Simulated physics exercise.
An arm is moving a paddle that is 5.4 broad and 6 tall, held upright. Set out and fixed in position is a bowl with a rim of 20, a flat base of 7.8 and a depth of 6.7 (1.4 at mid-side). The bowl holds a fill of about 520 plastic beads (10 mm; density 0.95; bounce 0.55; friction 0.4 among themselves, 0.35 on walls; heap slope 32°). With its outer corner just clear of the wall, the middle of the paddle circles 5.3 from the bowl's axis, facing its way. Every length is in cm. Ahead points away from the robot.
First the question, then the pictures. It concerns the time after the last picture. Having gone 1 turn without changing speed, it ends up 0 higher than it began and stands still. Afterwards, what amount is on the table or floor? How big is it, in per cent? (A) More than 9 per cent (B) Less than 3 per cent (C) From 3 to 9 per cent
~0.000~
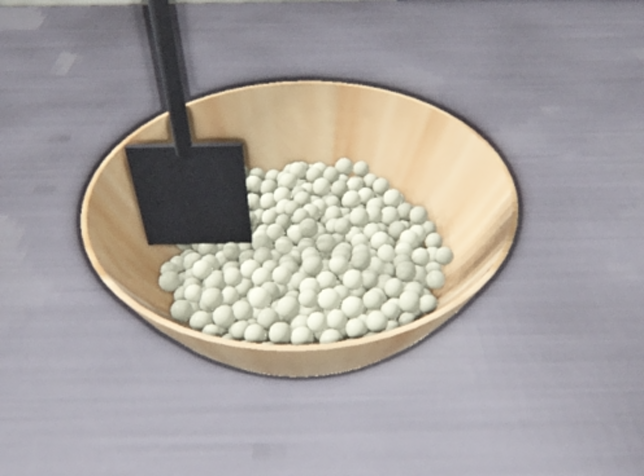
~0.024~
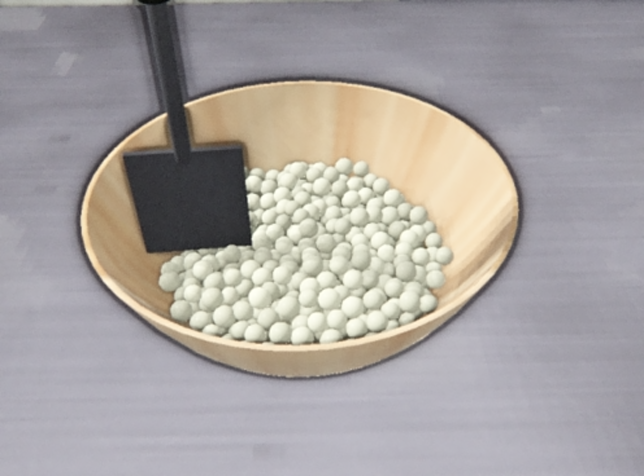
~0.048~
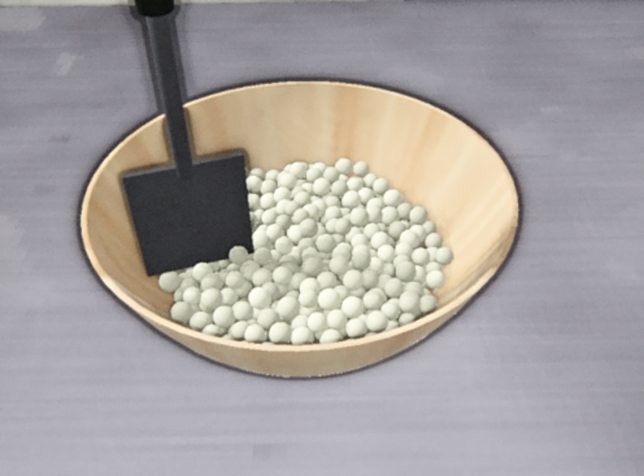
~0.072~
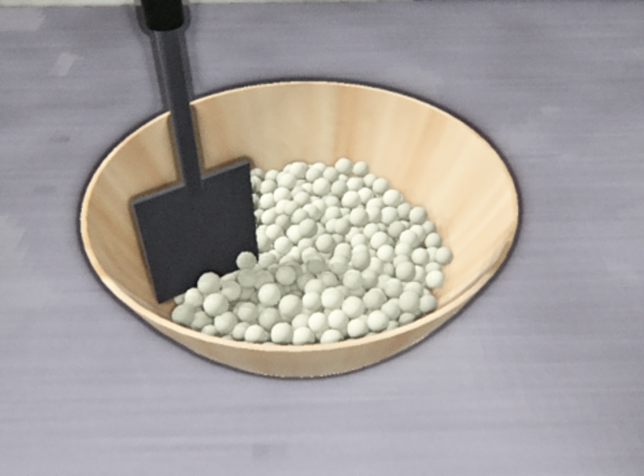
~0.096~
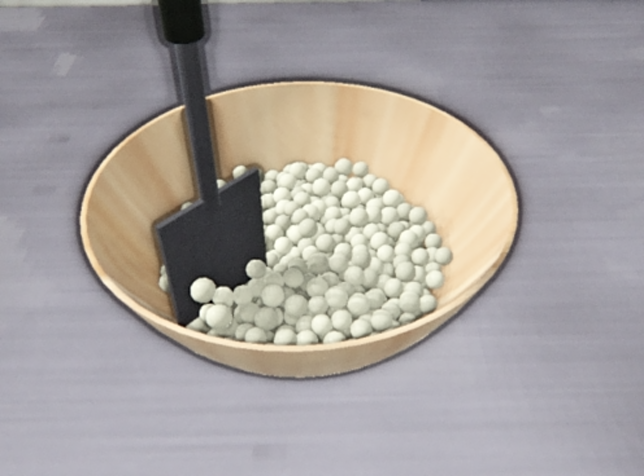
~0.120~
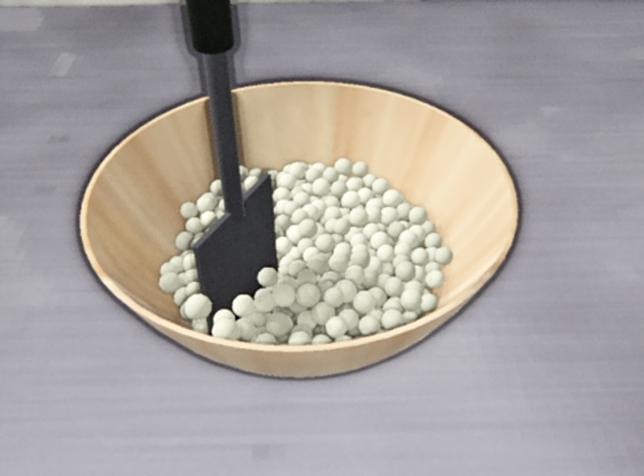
Option C: From 3 to 9 per cent.
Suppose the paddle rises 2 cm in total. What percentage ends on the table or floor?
My guess is close to 0 per cent.
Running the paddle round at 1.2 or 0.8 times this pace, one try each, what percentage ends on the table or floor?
First try close to 10, second close to 0, in per cent.
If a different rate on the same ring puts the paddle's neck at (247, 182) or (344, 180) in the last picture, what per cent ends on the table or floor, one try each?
Around 10 and 20 percent, in that order.
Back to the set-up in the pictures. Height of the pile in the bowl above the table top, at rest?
Roughly 6.0 centimetres.
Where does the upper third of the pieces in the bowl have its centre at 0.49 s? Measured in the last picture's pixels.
Roughly pixel (242, 184).
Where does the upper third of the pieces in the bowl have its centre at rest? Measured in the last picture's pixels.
Roughly pixel (246, 289).
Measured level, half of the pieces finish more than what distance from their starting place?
Reading: Around 1 cm.
After 0.31 s, 176° round, highest piece 7 above the table; 519 in the bowl, 2 in flight or on the tool.
After 0.49 s, 290° round, highest piece 8 above the table; 512 in the bowl, 4 on the table or floor, 5 in flight or on the tool.
After 0.79 s, 0° round, highest piece 7 above the table; 497 in the bowl, 24 on the table or floor.
After 1.49 s, 0° round, highest piece 5 above the table; 497 in the bowl, 24 on the table or floor.
At rest, 497 in the bowl, 24 on the table or floor. That is 5 % on the table or floor.
